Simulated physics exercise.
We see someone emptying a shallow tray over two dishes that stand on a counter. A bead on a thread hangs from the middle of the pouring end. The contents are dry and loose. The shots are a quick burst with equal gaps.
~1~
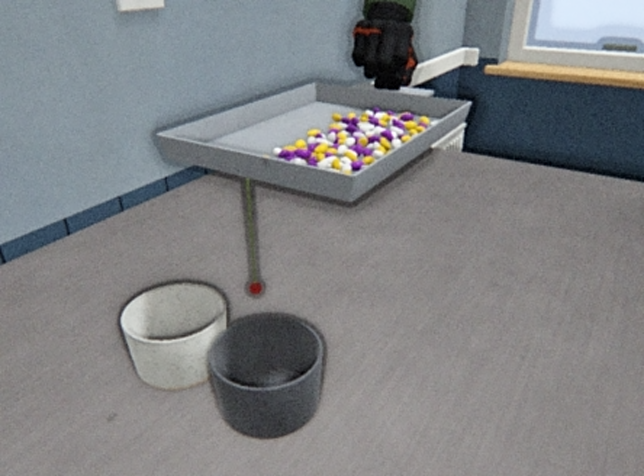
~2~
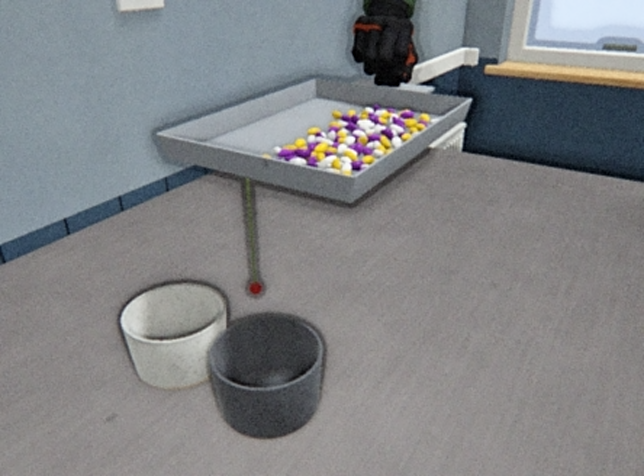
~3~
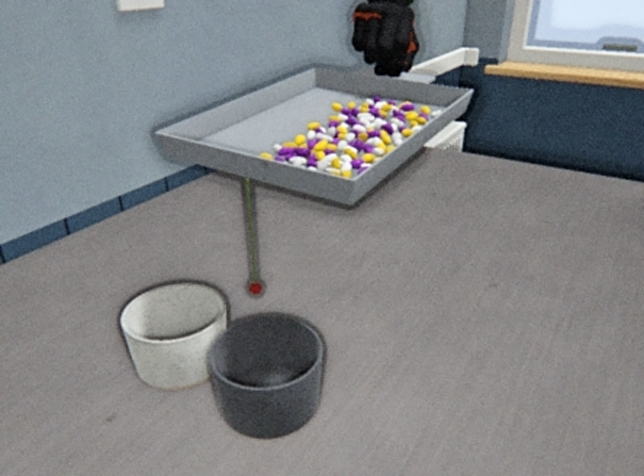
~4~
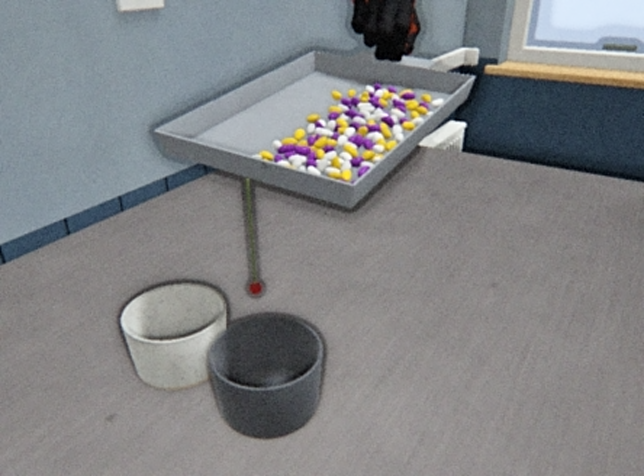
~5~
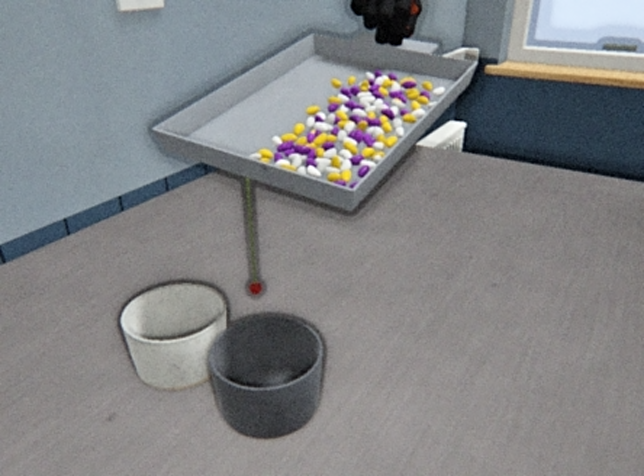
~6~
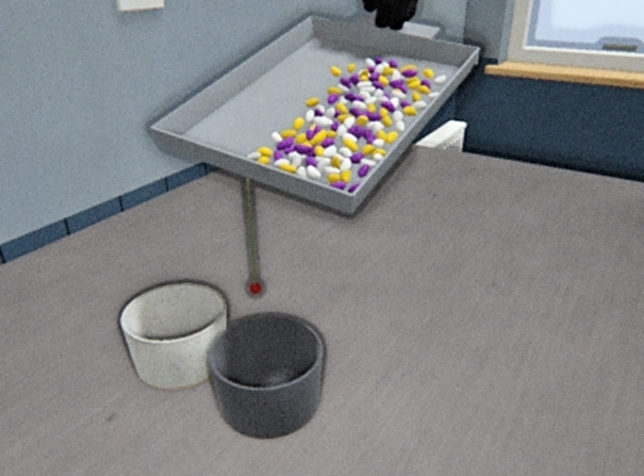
The video shows a dark gloved hand gradually raising the far side of a shallow gray tray of white, yellow and purple candies above a white dish and a dark one, as its near edge tilts slightly toward the right corner.
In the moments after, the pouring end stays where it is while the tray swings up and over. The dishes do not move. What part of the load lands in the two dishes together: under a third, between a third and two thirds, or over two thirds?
Caught overall: From one third to two thirds.
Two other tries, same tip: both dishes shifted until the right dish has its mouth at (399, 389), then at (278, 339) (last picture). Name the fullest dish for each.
In turn: The left one; the right one.
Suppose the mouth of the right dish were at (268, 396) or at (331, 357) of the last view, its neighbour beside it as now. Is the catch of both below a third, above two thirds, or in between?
In turn: Less than a third; beyond two thirds.
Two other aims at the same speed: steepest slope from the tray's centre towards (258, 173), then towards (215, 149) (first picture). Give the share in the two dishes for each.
In turn 70 and 10 in a hundred.
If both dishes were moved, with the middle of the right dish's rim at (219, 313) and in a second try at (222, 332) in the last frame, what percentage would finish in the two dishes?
In turn 0 and 10 in a hundred.
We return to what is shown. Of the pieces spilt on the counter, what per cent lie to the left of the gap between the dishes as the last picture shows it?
Some 0 per cent.
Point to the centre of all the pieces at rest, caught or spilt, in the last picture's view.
Near (302, 410).
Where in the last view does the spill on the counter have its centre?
Near (353, 423).
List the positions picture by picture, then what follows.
Corners of the pouring end (165, 133) and (351, 172), level; middle of the load (346, 144), jelly beans; left dish (140, 359); right dish (233, 406); bead on its thread (256, 288), in the first picture.
Corners of the pouring end (164, 133) and (351, 173), level; middle of the load (346, 143), in the second picture.
Corners of the pouring end (164, 131) and (351, 176), tipped barely, lowest at the right corner; middle of the load (346, 139), in the third picture.
Corners of the pouring end (162, 129) and (351, 181), tipped a little, lowest at the right corner; middle of the load (346, 132), in the fourth picture.
Corners of the pouring end (161, 127) and (350, 185), tipped a little, lowest at the right corner; middle of the load (346, 126), in the fifth picture.
Corners of the pouring end (159, 126) and (350, 190), tipped clearly, lowest at the right corner; middle of the load (346, 120); left dish (140, 359); right dish (233, 406), in the sixth picture.
Just after the last frame, tray tipped steeply; every one on the tray.
A moment on, tray tipped right over; the larger part on the tray; just a few in the right dish; just a few outside both; roughly a quarter in the air.
Further on, tray tipped past a quarter turn; roughly half in the right dish; just a few in the left dish; roughly half outside both.
When it is over, tray tipped past a quarter turn; roughly half in the right dish; just a few in the left dish; roughly half outside both.
